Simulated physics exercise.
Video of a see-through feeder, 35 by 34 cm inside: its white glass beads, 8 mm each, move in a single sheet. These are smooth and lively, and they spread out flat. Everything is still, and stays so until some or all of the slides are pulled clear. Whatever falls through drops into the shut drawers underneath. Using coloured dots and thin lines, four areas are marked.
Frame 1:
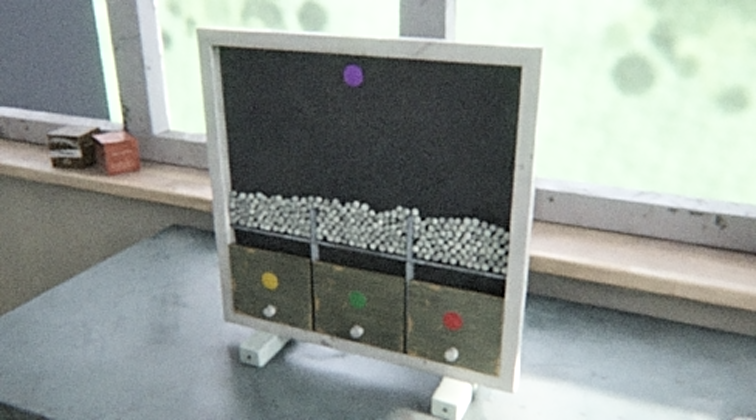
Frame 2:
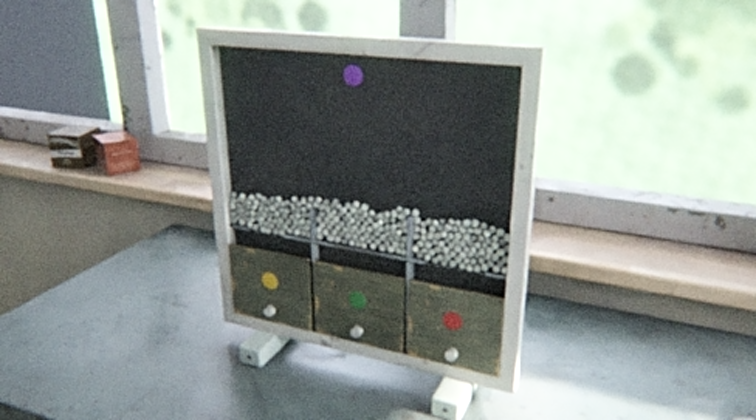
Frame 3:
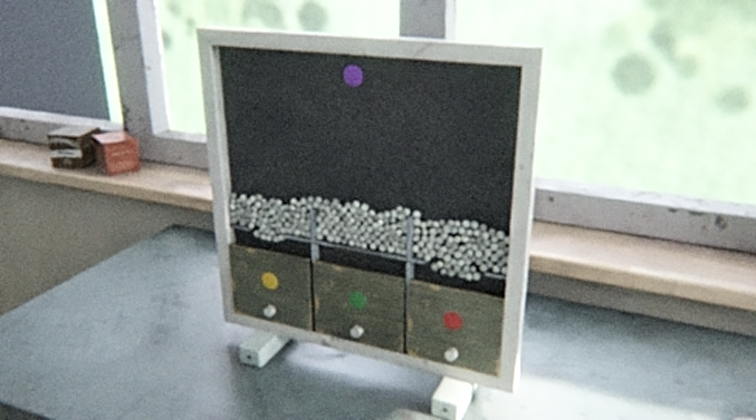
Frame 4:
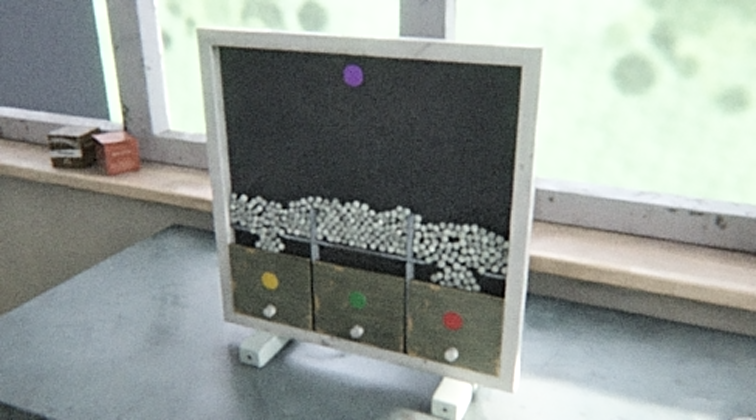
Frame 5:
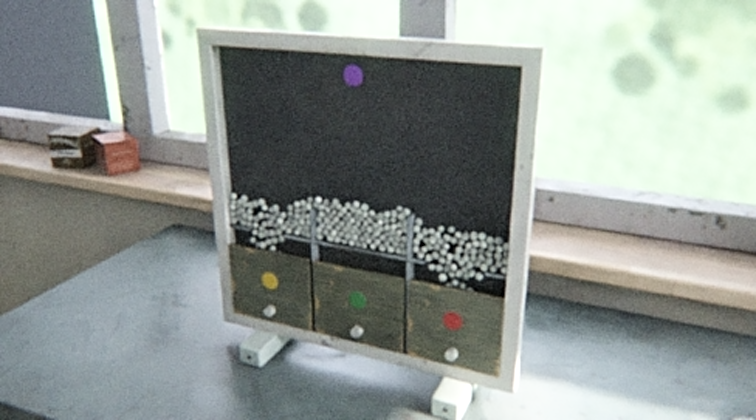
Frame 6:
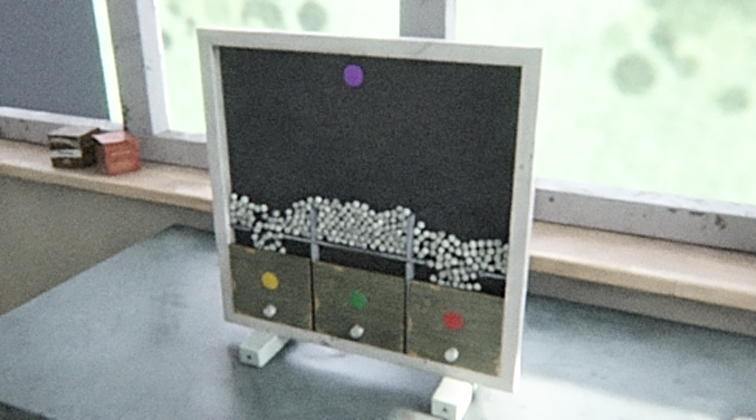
A white-framed black board stood on a table by a window, holding a band of small white beads above three drawers, then beads on the left and right sank and dropped lower while the middle stayed heaped.
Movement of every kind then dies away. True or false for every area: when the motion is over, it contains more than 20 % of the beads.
Red drawer - true, purple store - true, green drawer - false, yellow drawer - true.
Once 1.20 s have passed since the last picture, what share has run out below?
That would be around 60 per cent.
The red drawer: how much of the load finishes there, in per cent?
Estimated share there: Roughly 30 per cent.
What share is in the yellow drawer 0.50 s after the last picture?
The share there is some 25 per cent.
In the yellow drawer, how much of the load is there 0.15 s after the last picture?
The share there is around 20 %.
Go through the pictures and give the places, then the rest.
The first frame shows about 260 beads; load centre (363, 229); red (453, 321), purple (353, 76), green (358, 300), yellow (270, 281); slides (247, 228) to (288, 235), (330, 243) to (387, 254), (422, 260) to (490, 273).
In the second frame, 2 of 3 slides gone; load centre (363, 229); 0 out.
The third frame shows load centre (363, 229); 18 out.
The fourth frame shows load centre (363, 229); 30 out.
The fifth frame shows load centre (363, 229); 50 out.
The sixth frame shows load centre (358, 232); 70 out; wall ends (314, 210), (411, 216).
Then, 0.15 s later than the last picture, 50 % are out; red 25 %, purple 50 %, yellow 20 %.
Then, 0.50 s later than the last picture, 60 % are out; red 30 %, purple 40 %, yellow 25 %.
Then, 1.20 s later than the last picture, 60 % are out; red 30 %, purple 40 %, yellow 30 %.
All still 1.5 s after it, 60 % are out; red 30 %, purple 40 %, green 0 %, yellow 30 %.
